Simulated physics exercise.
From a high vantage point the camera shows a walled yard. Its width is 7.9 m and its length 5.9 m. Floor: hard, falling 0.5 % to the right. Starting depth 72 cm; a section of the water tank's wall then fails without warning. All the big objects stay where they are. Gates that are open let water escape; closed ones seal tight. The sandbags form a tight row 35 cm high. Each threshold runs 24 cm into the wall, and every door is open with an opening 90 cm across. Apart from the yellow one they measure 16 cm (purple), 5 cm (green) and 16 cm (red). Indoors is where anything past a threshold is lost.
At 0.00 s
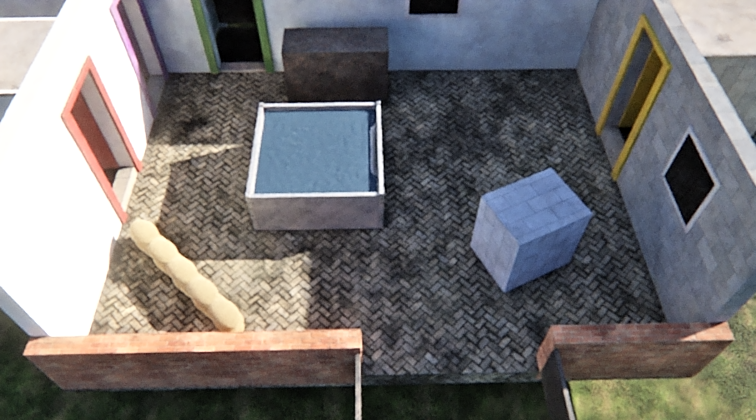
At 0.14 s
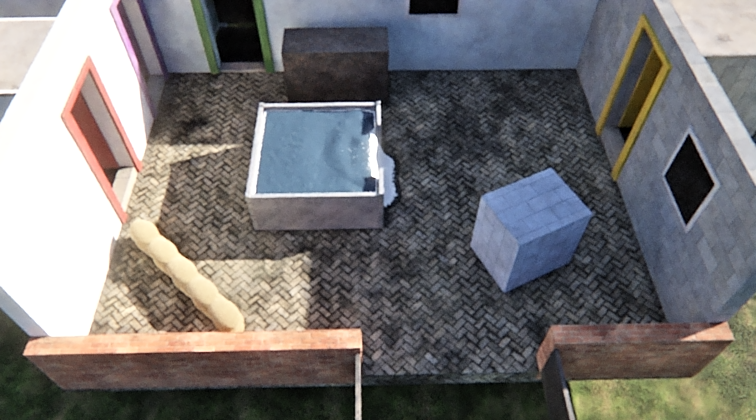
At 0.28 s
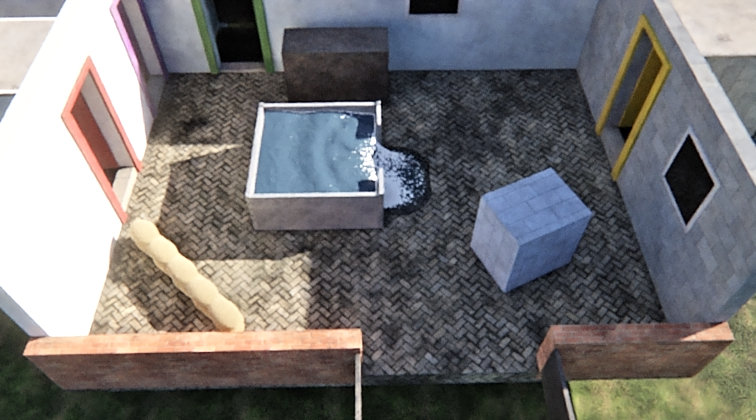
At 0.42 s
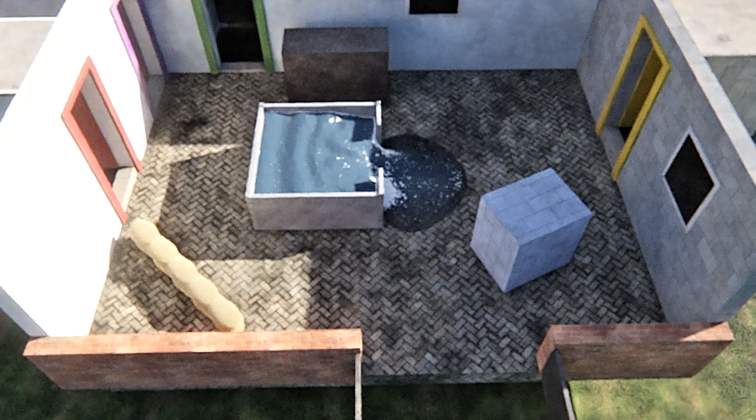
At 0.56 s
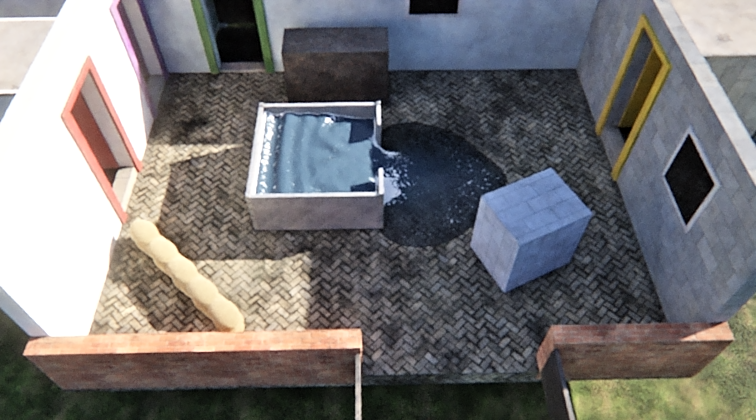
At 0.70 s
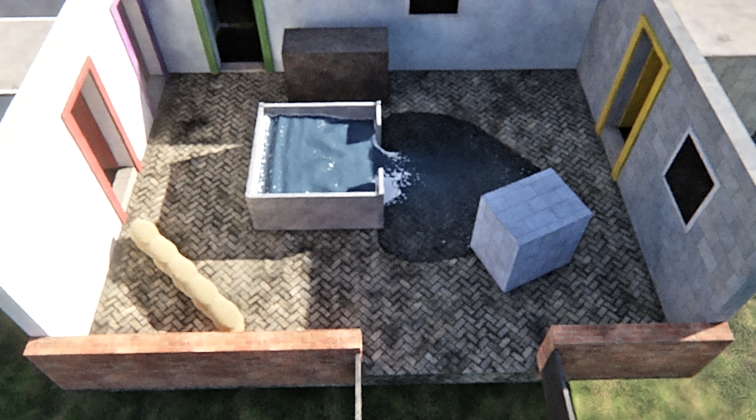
Water bursts through a gap in the right side of a pale, square tank and spreads in a dark, widening sheet across the paving, reaching a blue-grey block, while ripples cross the tank. The walled yard is seen from high above by a still camera. A dark brown box stands behind the tank, a lumpy tan column lies at left, and red, purple, green and yellow doorways line the walls.
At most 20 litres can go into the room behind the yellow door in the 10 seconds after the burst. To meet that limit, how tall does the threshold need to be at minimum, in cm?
At least 23 cm or so.
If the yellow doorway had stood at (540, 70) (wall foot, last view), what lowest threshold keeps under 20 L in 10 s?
Minimum: About 20 cm.
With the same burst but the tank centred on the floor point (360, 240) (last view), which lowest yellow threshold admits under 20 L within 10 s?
In that case about 18 cm.
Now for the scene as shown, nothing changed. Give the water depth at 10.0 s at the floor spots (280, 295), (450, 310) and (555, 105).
About 3, 7 and 7 cm.
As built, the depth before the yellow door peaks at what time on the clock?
It peaks around 2.2 s.
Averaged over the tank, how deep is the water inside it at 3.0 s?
Some 30 cm.
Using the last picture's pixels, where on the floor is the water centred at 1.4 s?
Roughly (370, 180).
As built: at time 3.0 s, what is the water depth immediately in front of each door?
In cm - purple: 0, green: 0, yellow: 24, red: 0.
After 1.4 s water covers 30 % of the floor, deepest (36 cm) near (389, 181); 22 cm at the yellow door, 0 litres in over its 24 cm threshold.
After 3.0 s water covers 40 % of the floor, deepest (28 cm) near (570, 73); 24 cm at the yellow door, 11 litres in over its 24 cm threshold.
After 10.0 s water covers 80 % of the floor, deepest (12 cm) near (667, 352); 8 cm at the yellow door, 15 litres in over its 24 cm threshold.
At the yellow door as built, the water arrived by 1.1 s and peaked near 31 cm at 2.2 s.
Run again over the same 10 s with other heights there, 52 litres in over 19 cm, 9 litres over 26 cm. The limit of 20 litres is kept from about 23 cm up.
